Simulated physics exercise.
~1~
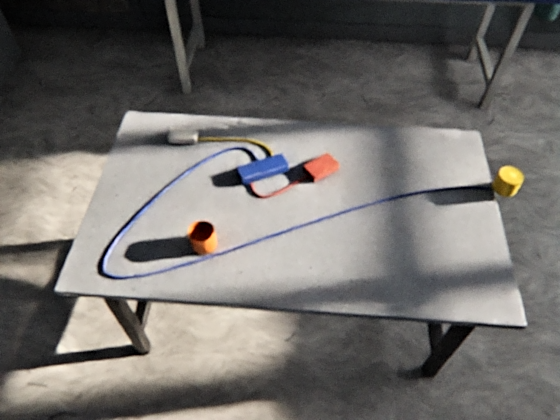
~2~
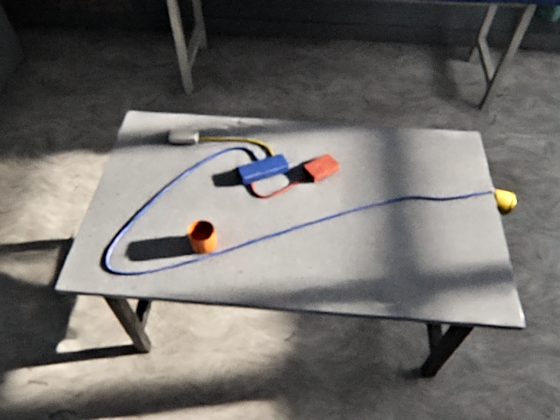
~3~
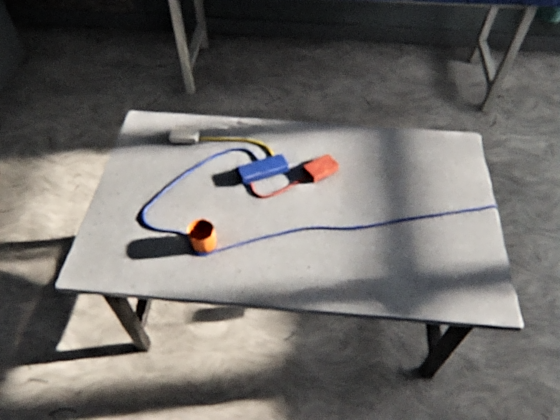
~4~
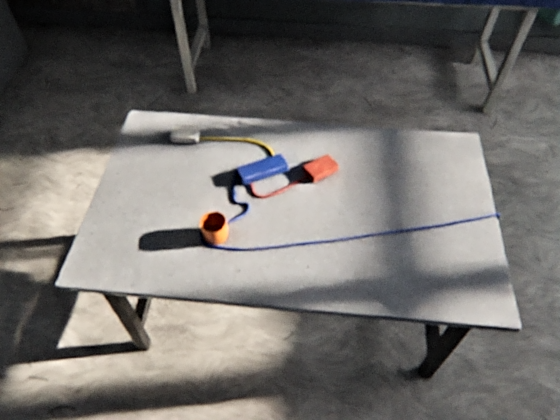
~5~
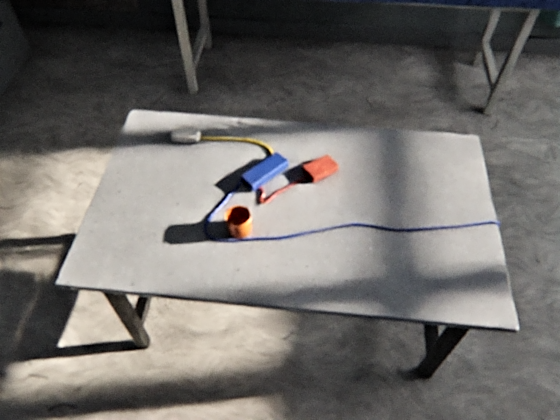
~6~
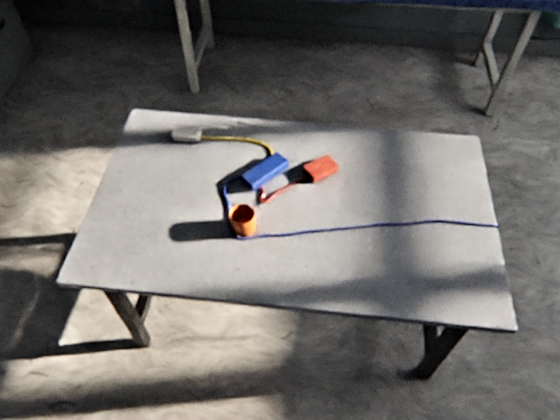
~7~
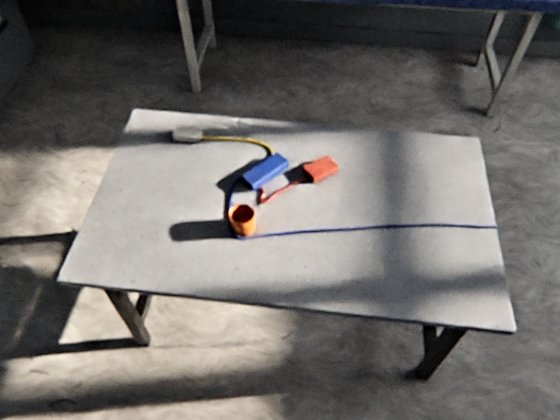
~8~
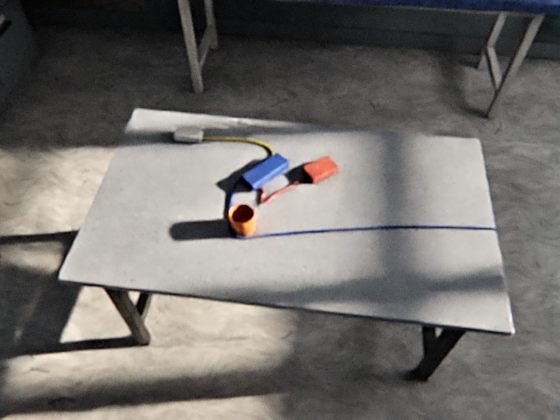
The clip shows a yellow object tipping off the right edge of a grey table and dropping from view, its blue cable sliding rightward and dragging an orange cup toward a blue block, where the cup stops upright and the cable stretches almost straight over the edge.
